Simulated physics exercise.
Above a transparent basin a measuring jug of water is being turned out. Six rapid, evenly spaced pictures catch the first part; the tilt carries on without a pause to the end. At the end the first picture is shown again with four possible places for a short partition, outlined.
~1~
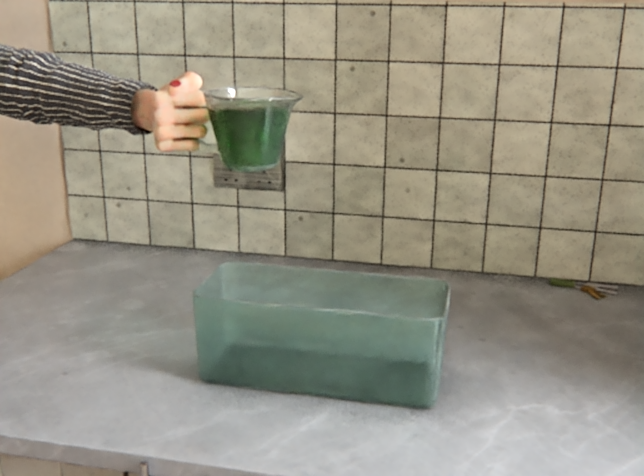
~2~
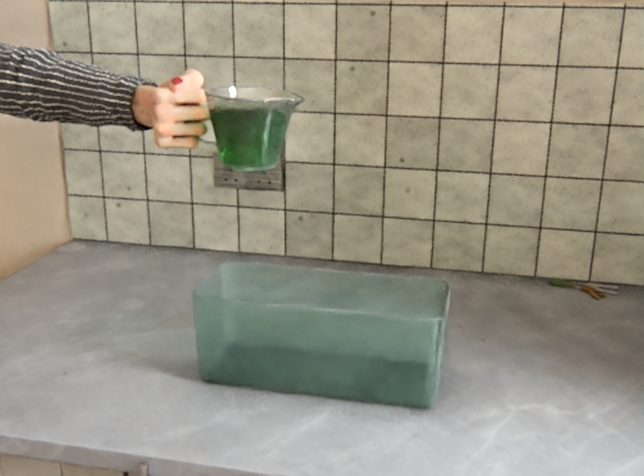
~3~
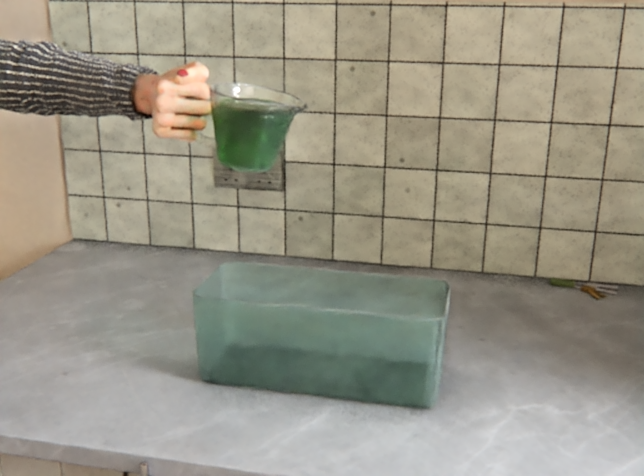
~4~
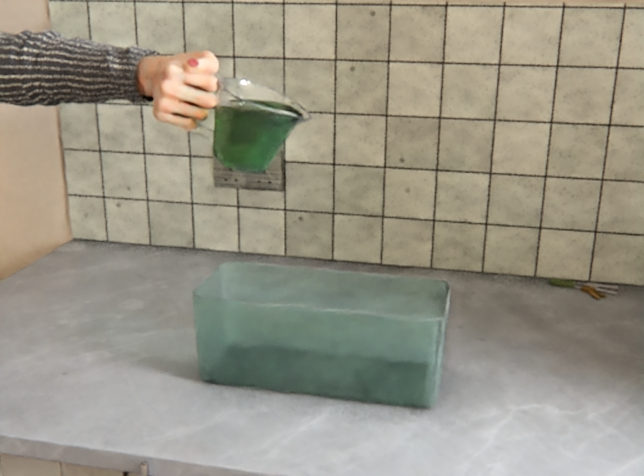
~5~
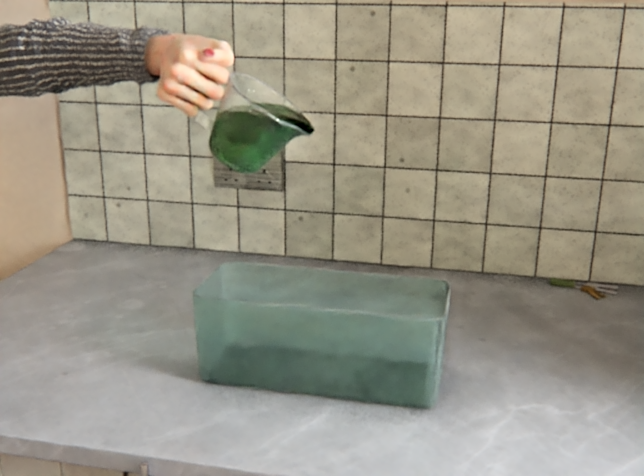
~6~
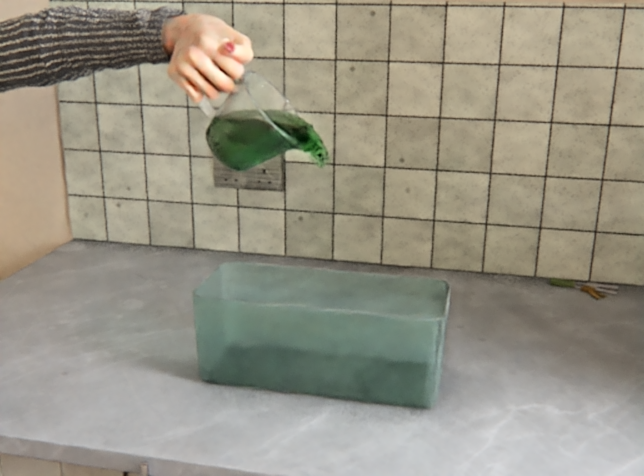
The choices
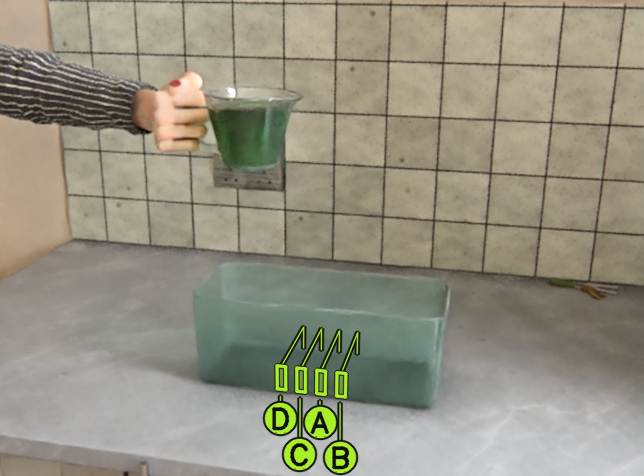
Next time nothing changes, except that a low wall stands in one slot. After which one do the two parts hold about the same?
B works best here.
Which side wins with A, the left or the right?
More ends on the right.
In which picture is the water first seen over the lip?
In picture 5.
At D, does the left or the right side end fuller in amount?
The right side.
On the marked copy, A at (319, 400); B at (340, 403); C at (300, 398); D at (280, 396).
If A is chosen, about 22 % ends left of the wall and 75 % right of it; 3 % is lost outside.
If B is chosen, about 54 % ends left of the wall and 42 % right of it; 3 % is lost outside.
If C is chosen, about 10 % ends left of the wall and 86 % right of it; 4 % is lost outside.
If D is chosen, about 12 % ends left of the wall and 84 % right of it; 4 % is lost outside.
